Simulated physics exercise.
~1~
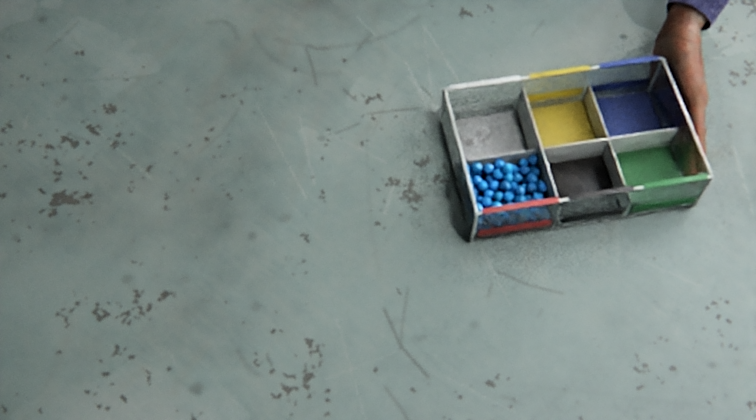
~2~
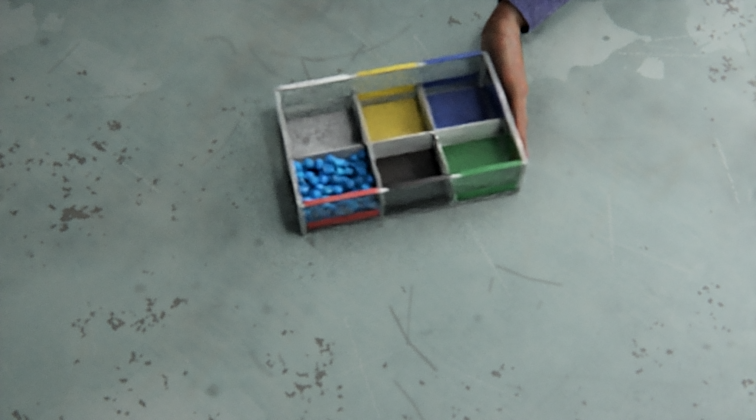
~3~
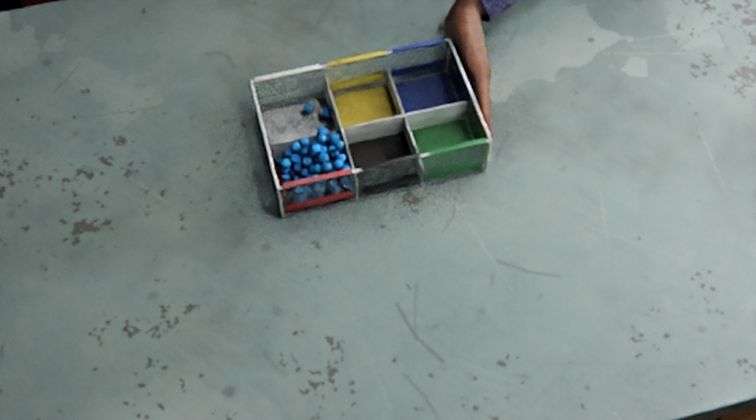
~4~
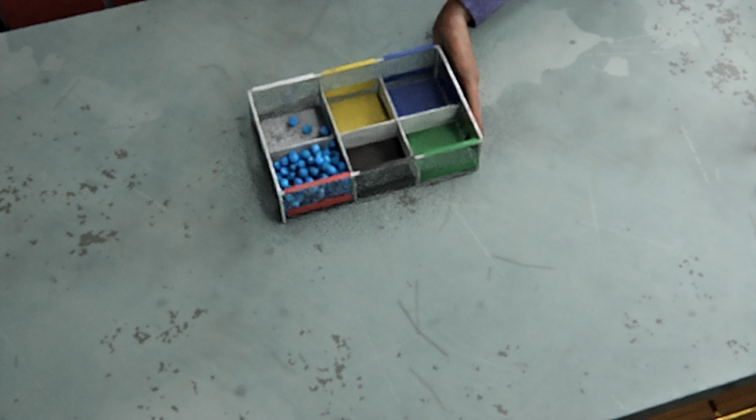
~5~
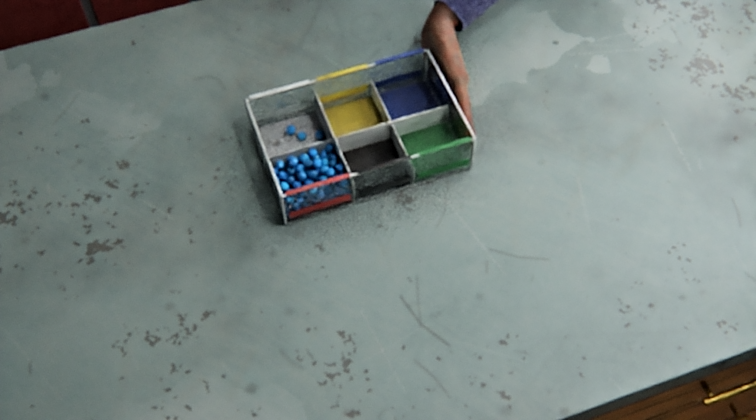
Hand sliding a divided tray left across a worn table, a few blue balls spilling from the red compartment into the white one.
